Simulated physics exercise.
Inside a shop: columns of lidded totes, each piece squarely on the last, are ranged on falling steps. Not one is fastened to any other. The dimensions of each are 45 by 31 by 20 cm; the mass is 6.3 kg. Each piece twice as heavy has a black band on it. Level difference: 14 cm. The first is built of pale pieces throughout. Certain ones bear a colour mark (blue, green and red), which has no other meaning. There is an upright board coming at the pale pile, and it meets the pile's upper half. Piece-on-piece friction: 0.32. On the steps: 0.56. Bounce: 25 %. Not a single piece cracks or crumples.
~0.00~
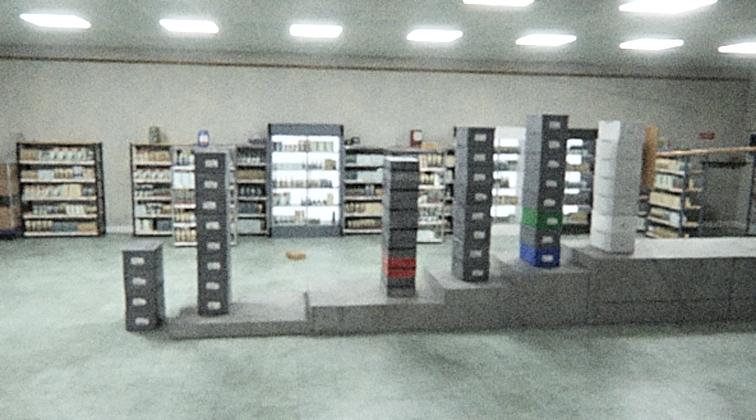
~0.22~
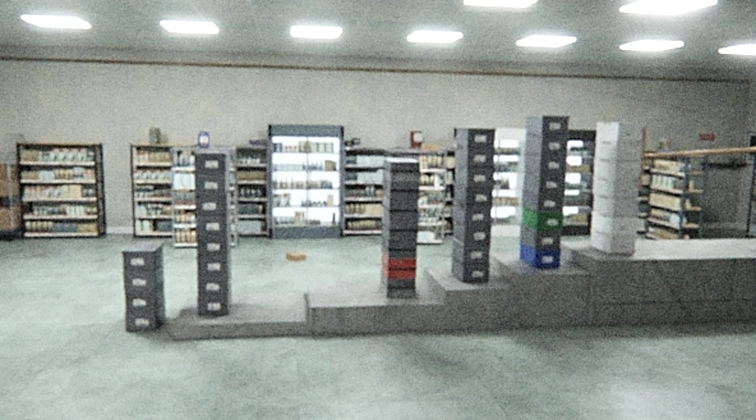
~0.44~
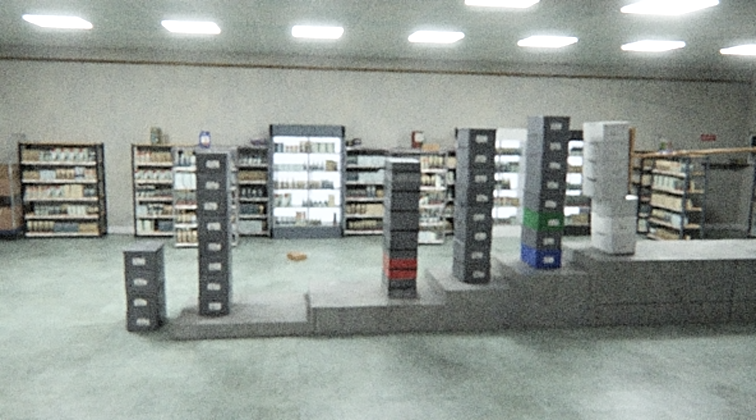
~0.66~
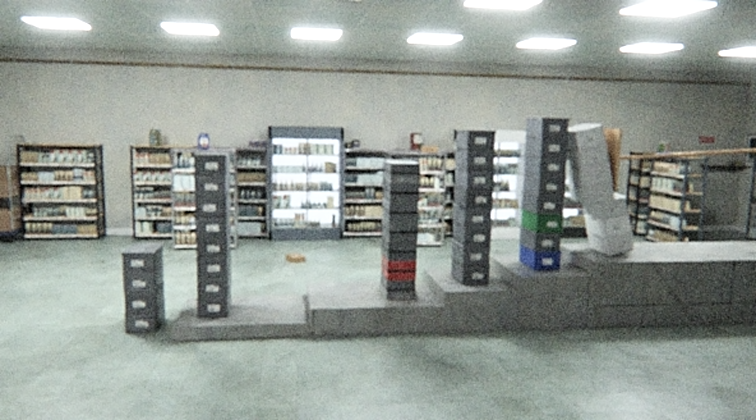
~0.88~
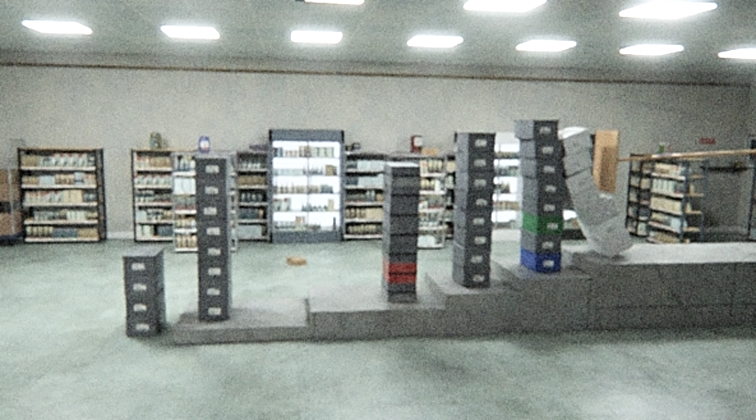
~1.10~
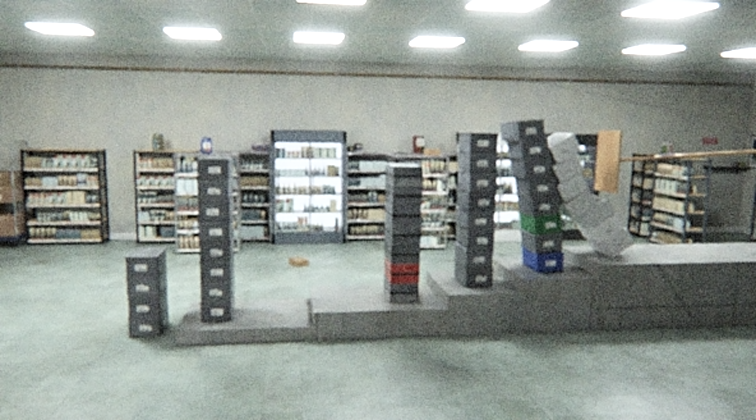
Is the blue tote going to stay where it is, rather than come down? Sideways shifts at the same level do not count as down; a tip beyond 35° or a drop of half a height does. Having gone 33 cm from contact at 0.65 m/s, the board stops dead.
Yes, it keeps its place.
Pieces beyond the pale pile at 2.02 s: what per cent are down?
25 %.
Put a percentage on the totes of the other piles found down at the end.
It works out at roughly 85 per cent.
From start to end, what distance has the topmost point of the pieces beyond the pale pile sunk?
By about 95 cm, start to end.
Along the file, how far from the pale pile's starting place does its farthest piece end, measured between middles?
I'd put it at close to 150 cm.
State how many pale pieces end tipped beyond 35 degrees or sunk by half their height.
Tally of pale pieces: 7.
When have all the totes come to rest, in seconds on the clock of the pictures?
About 5.0 s.
Around 1.48 s, 7 of the pale pile down; none of the 35 other totes down, 11 disturbed; blue tote unmoved; green tote tipped 22°.
Around 2.02 s, 7 of the pale pile down; 8 of the 35 other totes down; blue tote unmoved; green tote tipped 50°, 31 cm lower.
Around 2.82 s, 7 of the pale pile down; 20 of the 35 other totes down; blue tote displaced 19 mm; green tote on its side.
Around 3.72 s, 7 of the pale pile down; 29 of the 35 other totes down; blue tote displaced 19 mm; red tote on its side.
Finally (5.4 s), 7 of the pale pile down; 30 of the 35 other totes down; blue tote displaced 19 mm; red tote on its side; green tote on its side. Seen by the last camera, middles, blue tote near (544, 259), red tote near (363, 284).
